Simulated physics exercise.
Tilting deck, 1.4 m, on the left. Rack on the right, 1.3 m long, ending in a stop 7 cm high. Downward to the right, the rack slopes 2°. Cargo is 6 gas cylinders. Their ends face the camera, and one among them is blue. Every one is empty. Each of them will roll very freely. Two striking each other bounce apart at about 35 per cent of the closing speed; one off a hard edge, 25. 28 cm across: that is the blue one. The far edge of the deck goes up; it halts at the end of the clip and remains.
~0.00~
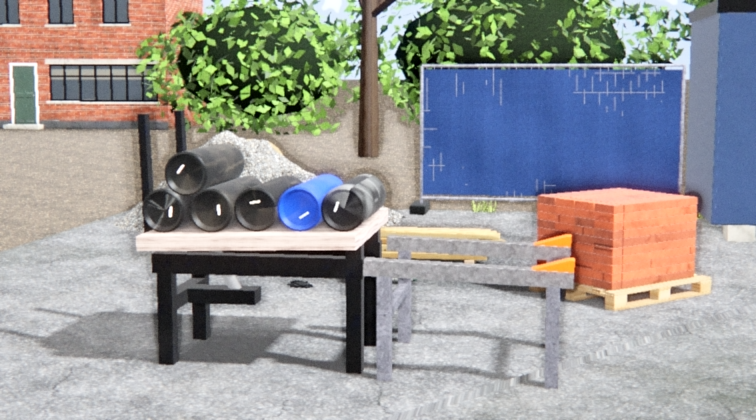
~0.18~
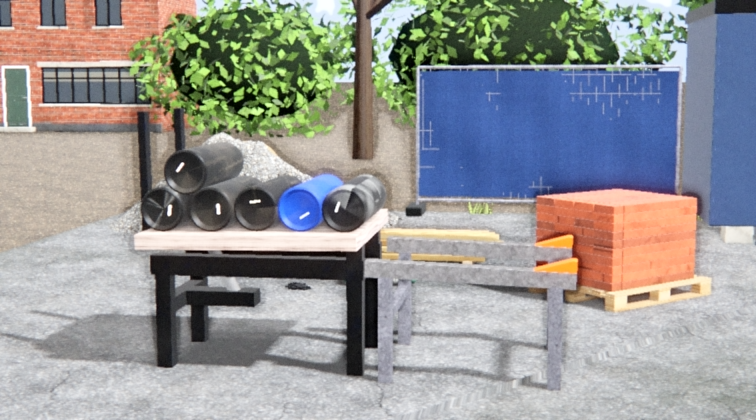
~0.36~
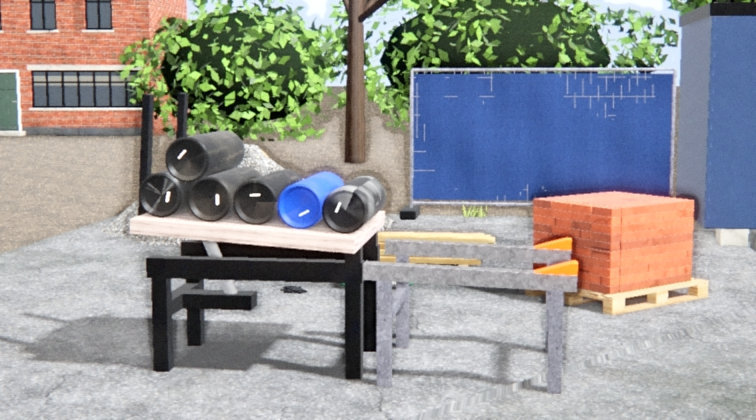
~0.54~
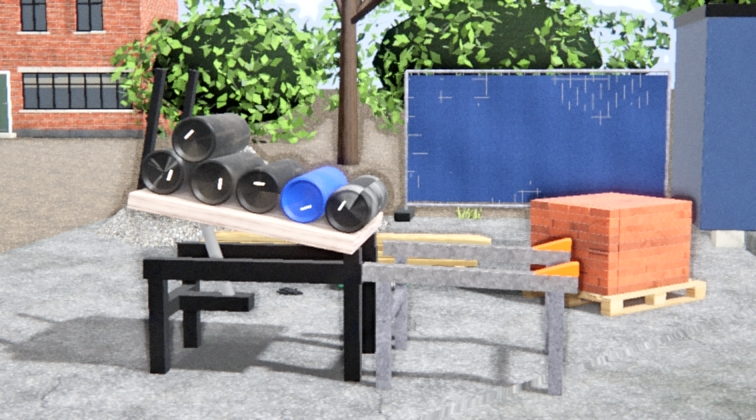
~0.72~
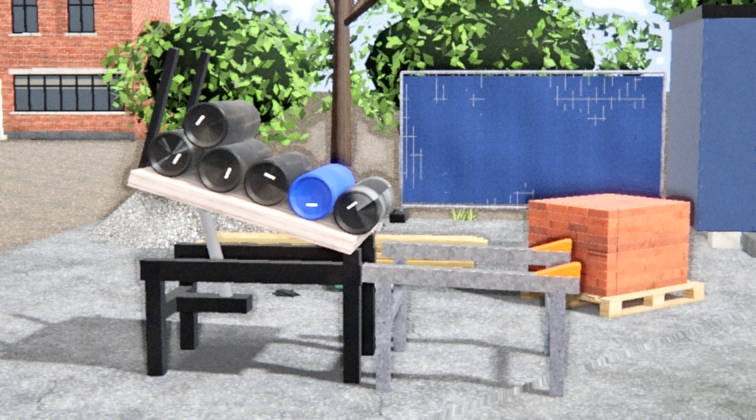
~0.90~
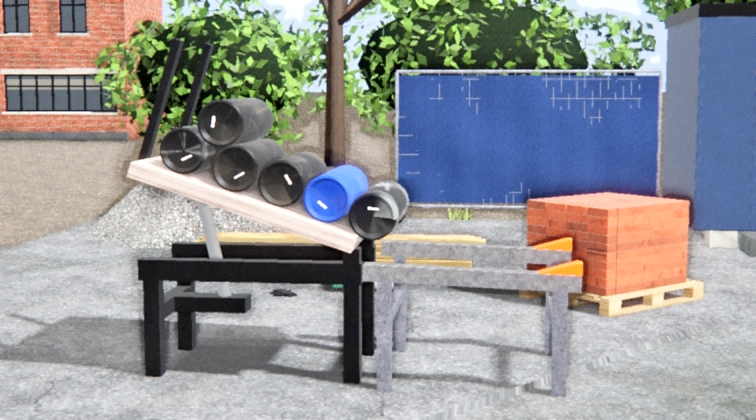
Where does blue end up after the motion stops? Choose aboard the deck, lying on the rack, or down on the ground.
The blue one ends up down on the ground.
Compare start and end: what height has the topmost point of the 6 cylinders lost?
15 cm.
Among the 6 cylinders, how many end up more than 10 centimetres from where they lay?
If you add them all up, you get 6.
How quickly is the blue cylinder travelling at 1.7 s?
Estimated speed near 1.0 m/s.
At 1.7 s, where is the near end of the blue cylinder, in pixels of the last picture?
Roughly at (438, 244).
By 1.7 s, blue is on the rack, 85 cm from the rack's far end, rolling right; 0 of 6 over the stop.
By 2.7 s, blue is over the stop and falling; 2 of 6 over the stop.
Finally (6.0 s), blue is beyond the stop, on the ground; 3 of 6 over the stop.
